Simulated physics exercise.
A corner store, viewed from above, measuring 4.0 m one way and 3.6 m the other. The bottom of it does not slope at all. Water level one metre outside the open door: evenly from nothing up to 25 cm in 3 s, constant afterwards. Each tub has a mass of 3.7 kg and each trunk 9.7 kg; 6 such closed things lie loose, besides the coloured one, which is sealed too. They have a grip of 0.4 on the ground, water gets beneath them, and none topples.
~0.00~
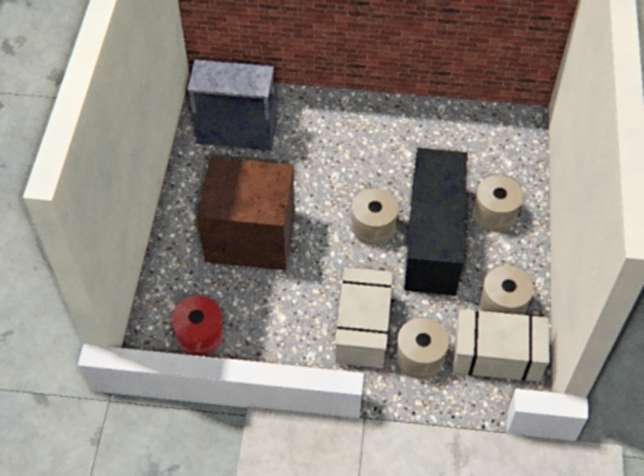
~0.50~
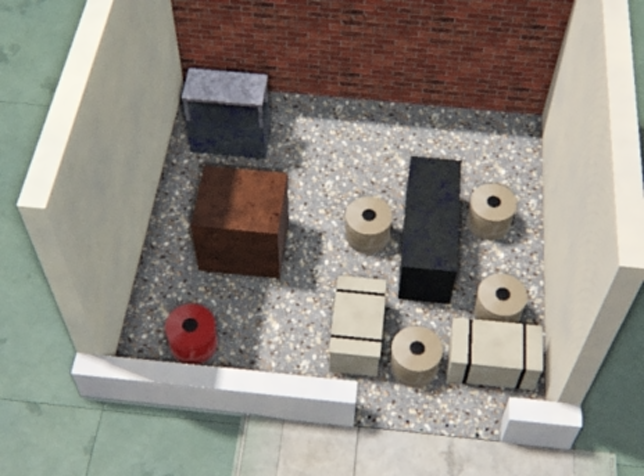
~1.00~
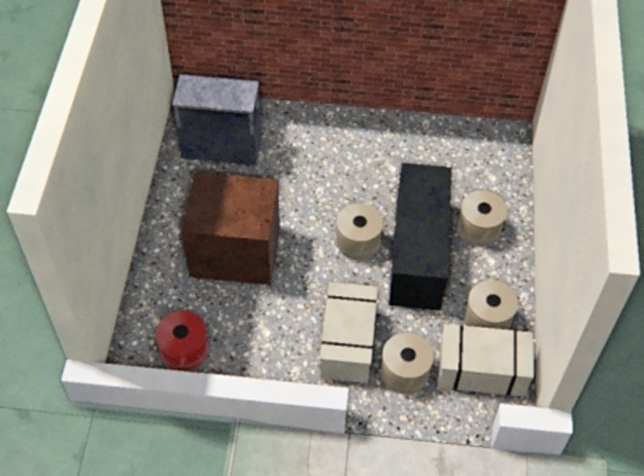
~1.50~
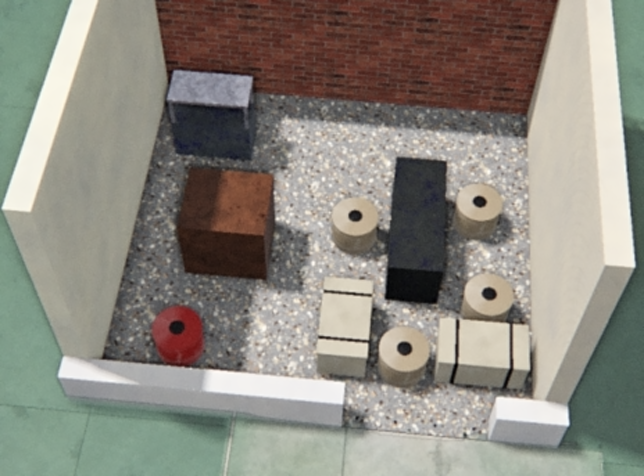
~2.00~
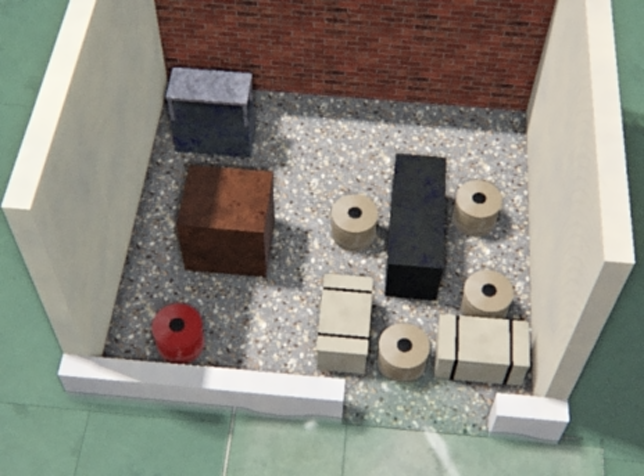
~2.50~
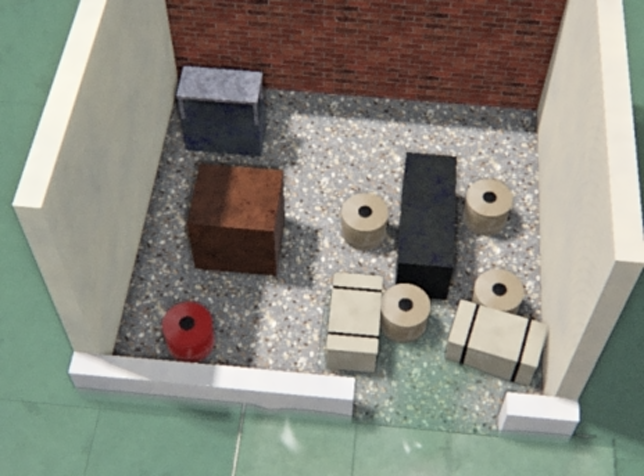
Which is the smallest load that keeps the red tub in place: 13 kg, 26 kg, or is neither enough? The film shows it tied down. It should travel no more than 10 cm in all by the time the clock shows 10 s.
Only 26 kg works.
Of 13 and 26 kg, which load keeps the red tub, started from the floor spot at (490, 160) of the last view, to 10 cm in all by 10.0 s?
Note: None OK.
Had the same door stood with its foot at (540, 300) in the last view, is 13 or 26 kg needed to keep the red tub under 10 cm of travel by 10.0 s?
Result: Neither option suffices.
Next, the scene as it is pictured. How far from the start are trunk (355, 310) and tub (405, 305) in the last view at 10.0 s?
Respectively 80 and 250 centimetres.
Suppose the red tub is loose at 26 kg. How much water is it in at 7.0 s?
Close to 3 cm deep.
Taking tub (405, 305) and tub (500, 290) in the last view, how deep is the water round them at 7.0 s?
Close to 9 and 11 centimetres.
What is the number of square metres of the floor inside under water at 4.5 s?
Near 8.0 m2 in all.
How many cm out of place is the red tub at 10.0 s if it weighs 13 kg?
Around 20 centimetres out of place.
After 3.5 s the red tub would be 0 cm from its start with 13 kg and 0 cm from its start with 26 kg; 0 cm of water round it then.
After 4.5 s the red tub would be 0 cm from its start with 13 kg and 0 cm from its start with 26 kg; 0 cm of water round it then.
After 7.0 s the red tub would be 0 cm from its start with 13 kg and 0 cm from its start with 26 kg; 3 cm of water round it then.
After 10.0 s the red tub would be 23 cm from its start with 13 kg and 0 cm from its start with 26 kg; 12 cm of water round it then.
